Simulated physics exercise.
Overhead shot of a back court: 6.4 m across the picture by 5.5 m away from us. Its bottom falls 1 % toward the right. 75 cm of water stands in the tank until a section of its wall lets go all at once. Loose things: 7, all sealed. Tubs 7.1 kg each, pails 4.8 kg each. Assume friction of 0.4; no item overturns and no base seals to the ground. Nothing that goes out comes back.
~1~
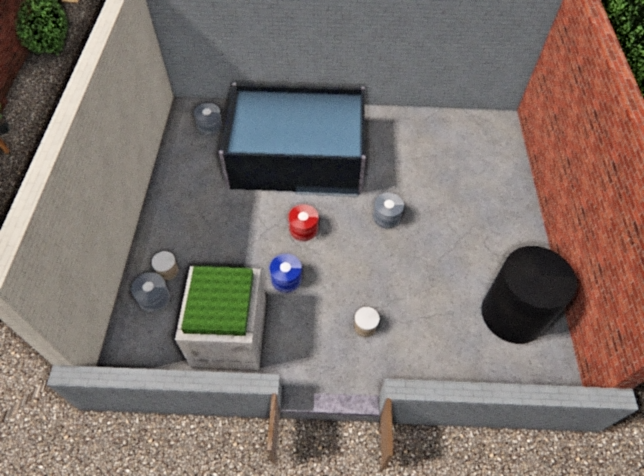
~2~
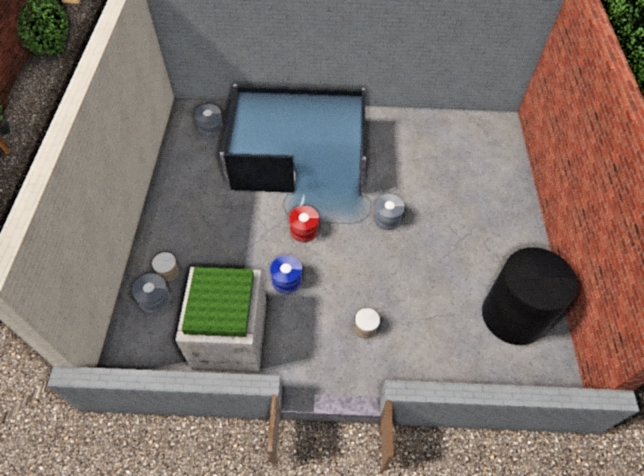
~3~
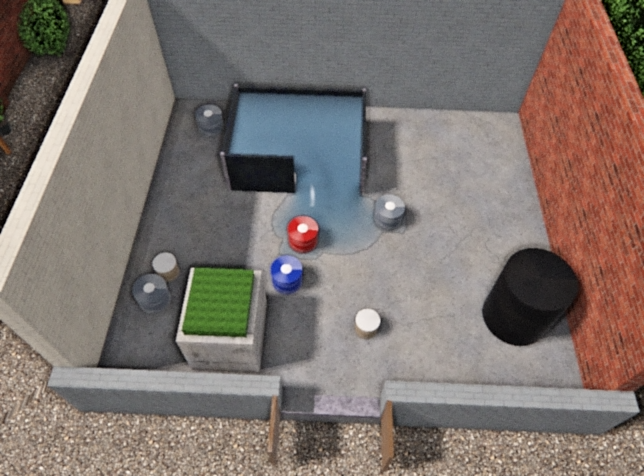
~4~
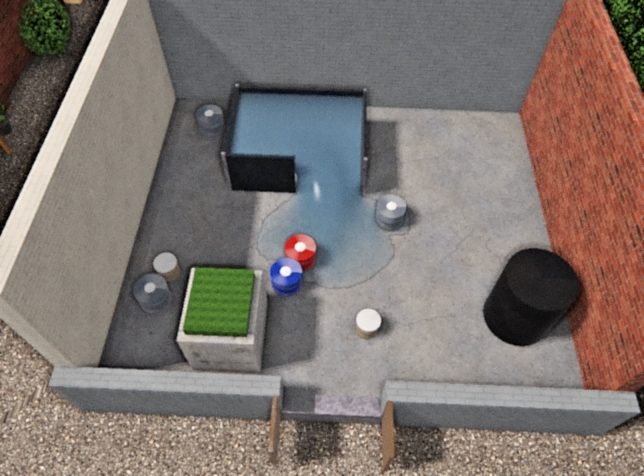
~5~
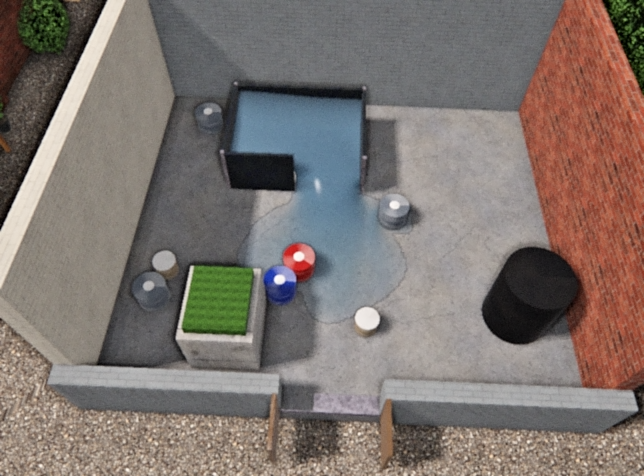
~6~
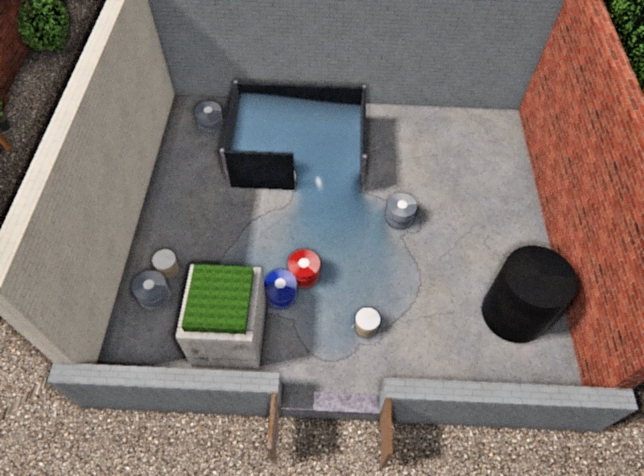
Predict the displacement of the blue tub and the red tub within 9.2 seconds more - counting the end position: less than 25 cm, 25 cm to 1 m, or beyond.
Blue tub: Makes a long trip. Red tub: Makes a long trip.
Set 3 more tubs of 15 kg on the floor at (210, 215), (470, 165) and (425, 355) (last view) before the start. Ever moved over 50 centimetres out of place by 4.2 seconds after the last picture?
Within it, within it, beyond it.
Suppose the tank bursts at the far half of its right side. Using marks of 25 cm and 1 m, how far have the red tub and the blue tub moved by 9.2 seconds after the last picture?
With that failure, the red tub budges a short distance, and the blue tub covers a big distance.
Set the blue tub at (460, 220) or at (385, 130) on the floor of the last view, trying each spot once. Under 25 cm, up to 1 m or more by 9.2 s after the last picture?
In that order: It goes a modest distance; it hardly budges.
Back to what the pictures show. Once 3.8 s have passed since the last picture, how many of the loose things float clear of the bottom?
Total: 2.
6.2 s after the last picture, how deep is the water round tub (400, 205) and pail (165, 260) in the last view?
Close to 3 and 3 centimetres.
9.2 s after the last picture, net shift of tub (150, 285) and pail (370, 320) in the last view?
40 cm and 250 cm, respectively.
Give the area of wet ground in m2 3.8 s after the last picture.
I'd estimate close to 27 m2.
Then, 1.2 s after the last picture the blue tub is near (293, 364), 1.5 m from its start, afloat; the red tub has gone out; 1 of 7 are out; 2 afloat.
Then, 3.8 s after the last picture the blue tub has gone out; the red tub has gone out; 2 of 7 are out; 2 afloat.
Then, 6.2 s after the last picture the blue tub has gone out; the red tub has gone out; 2 of 7 are out; 2 afloat.
Then, 9.2 s after the last picture the blue tub has gone out; the red tub has gone out; 2 of 7 are out; 0 afloat.
